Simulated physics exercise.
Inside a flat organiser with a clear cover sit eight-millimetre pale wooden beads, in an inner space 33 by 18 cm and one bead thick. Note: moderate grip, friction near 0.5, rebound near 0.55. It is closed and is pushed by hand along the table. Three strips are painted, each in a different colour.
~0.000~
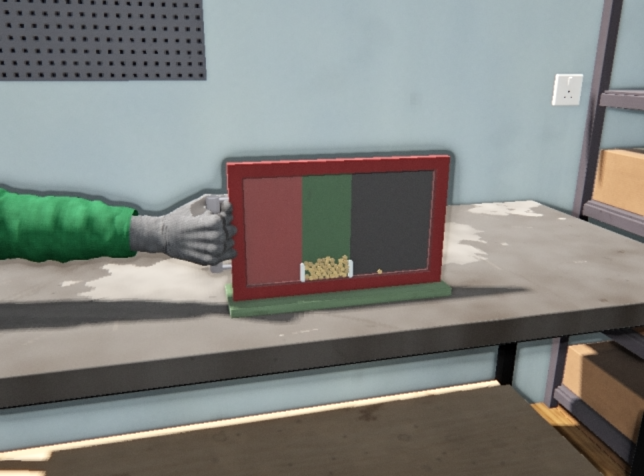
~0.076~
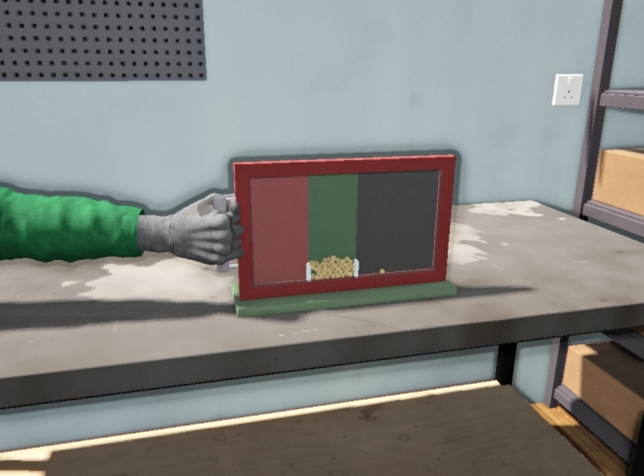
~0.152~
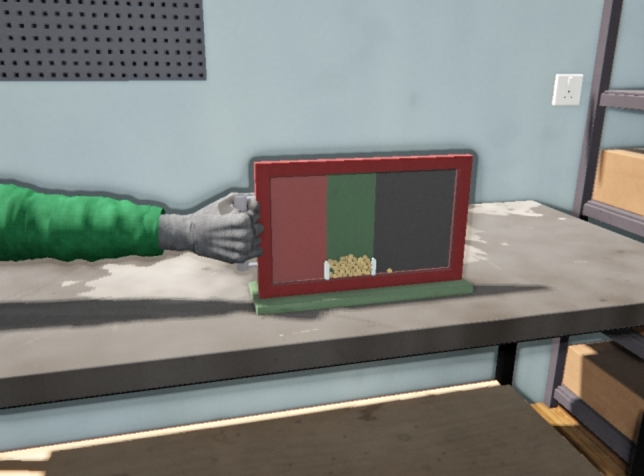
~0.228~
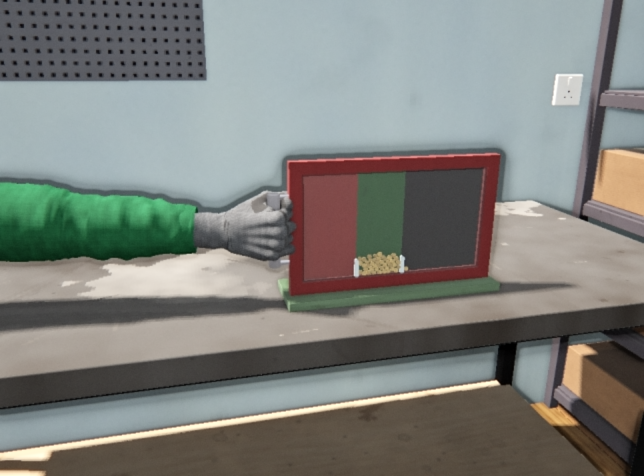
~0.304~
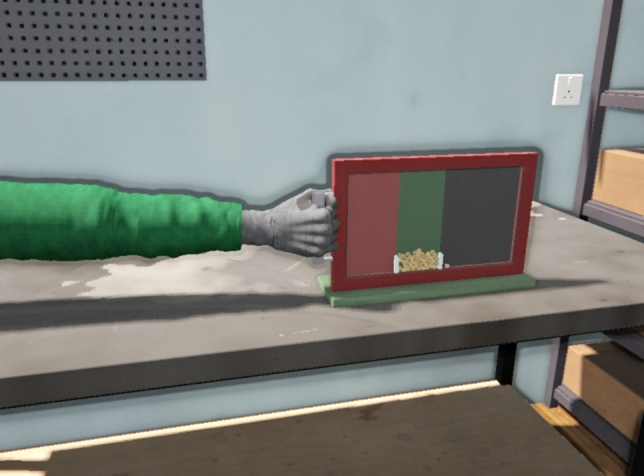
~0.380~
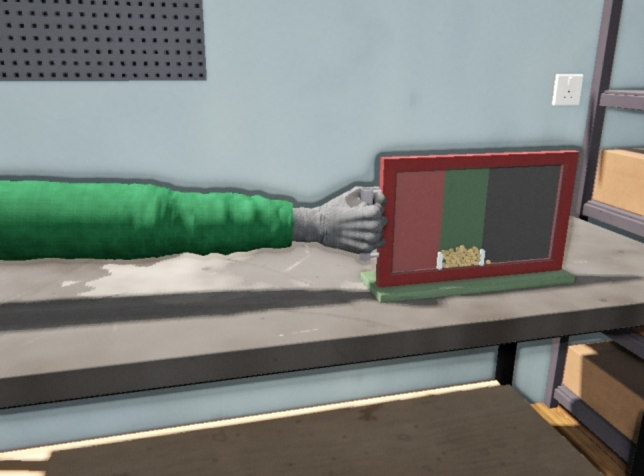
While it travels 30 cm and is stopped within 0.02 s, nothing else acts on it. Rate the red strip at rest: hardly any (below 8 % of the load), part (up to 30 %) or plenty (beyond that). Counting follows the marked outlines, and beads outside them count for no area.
For the red strip, the answer is a tiny share.
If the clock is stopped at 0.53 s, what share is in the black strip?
The share there is near 10 %.
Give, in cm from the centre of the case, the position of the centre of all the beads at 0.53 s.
I'd put it near 1 centimetres to the left and 7 centimetres below.
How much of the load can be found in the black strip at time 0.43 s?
That comes to some 0 percent of the load.
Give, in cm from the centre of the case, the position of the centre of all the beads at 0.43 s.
2 cm left, 7 cm below.
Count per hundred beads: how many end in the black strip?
Around 15 percent.
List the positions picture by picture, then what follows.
At its start; about 40 beads; beads' middle (328, 269); highest (328, 259); red (272, 188), green (327, 186), black (393, 183), in the first frame.
In the second frame, 1 cm to the right; beads' middle (334, 268); highest (334, 258).
In the third frame, 4 cm to the right; beads' middle (351, 267); highest (351, 257); wall ends (374, 260), (327, 263).
In the fourth frame, 10 cm to the right; beads' middle (380, 264); highest (380, 254).
In the fifth frame, 17 cm to the right; beads' middle (419, 261); highest (419, 251).
In the sixth frame, 25 cm to the right; beads' middle (462, 258); highest (462, 248); red (419, 181), green (467, 179), black (525, 176).
After 0.43 s, it is 30 cm to the right; the beads' middle is 2 cm left of and 7 cm below the centre; green 100 %.
After 0.53 s, it is 30 cm to the right; the beads' middle is 1 cm left of and 7 cm below the centre; green 90 %, black 10 %.
After 0.68 s, it is 30 cm to the right; the beads' middle is 1 cm left of and 8 cm below the centre; green 85 %, black 15 %.
All still by 1.2 s, it is 30 cm to the right; red 0 %, green 85 %, black 15 %.
